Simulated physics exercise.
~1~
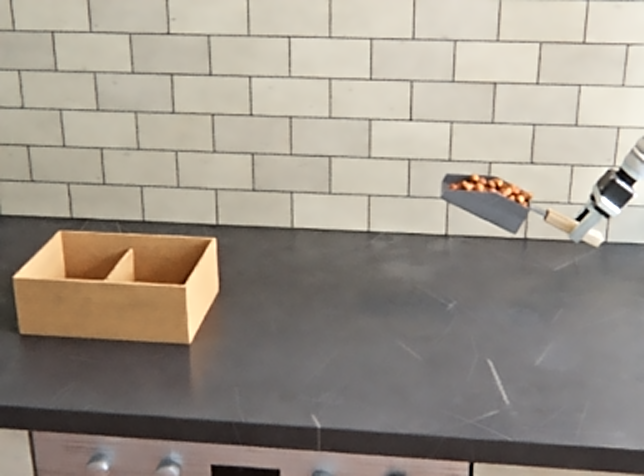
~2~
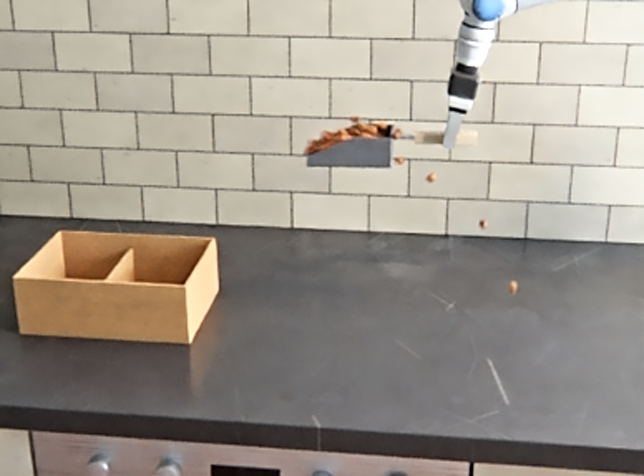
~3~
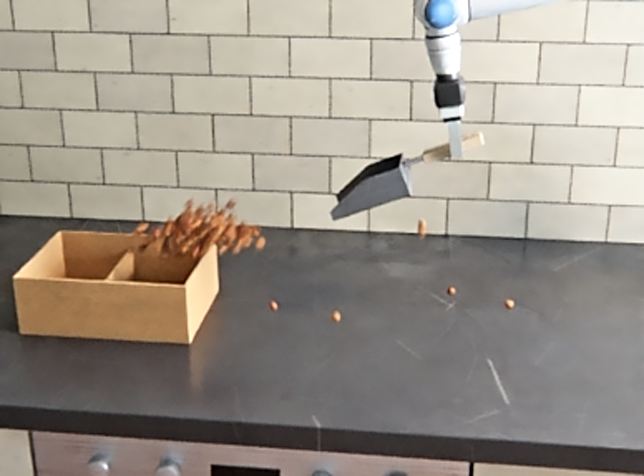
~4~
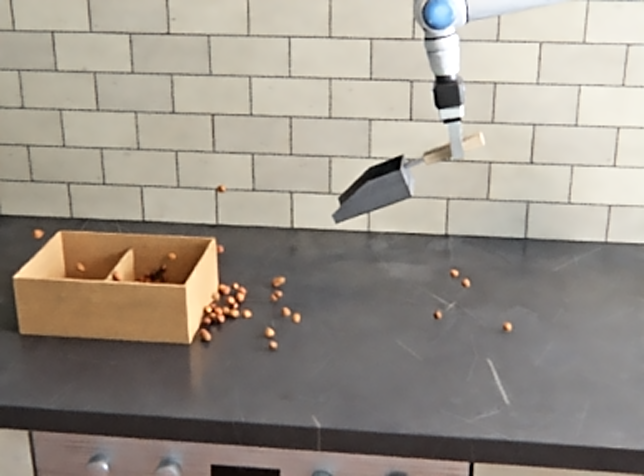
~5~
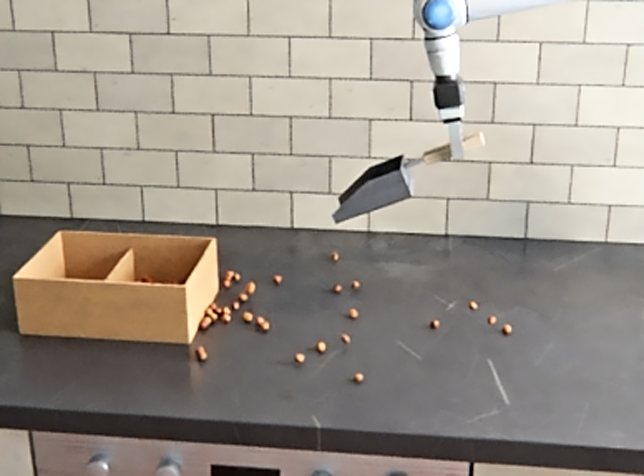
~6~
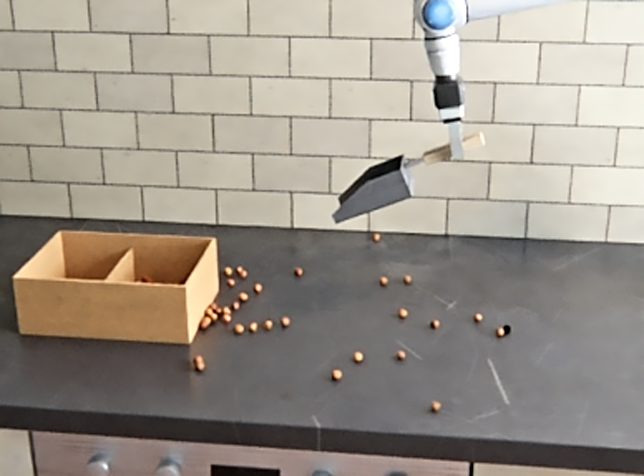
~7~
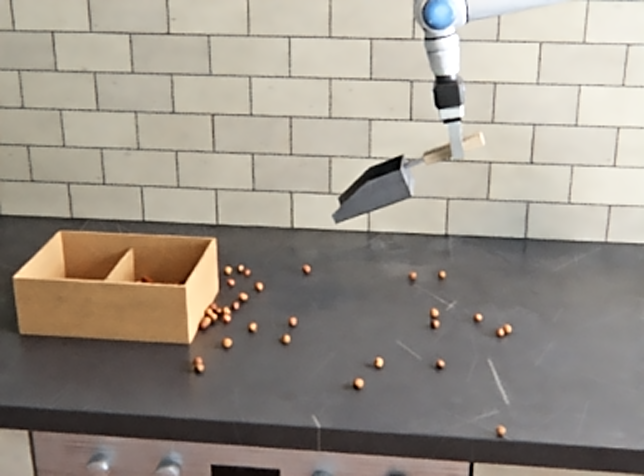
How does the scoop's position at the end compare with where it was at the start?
The scoop ends up farther to the left and slightly higher than where it began, closer to the wooden box.
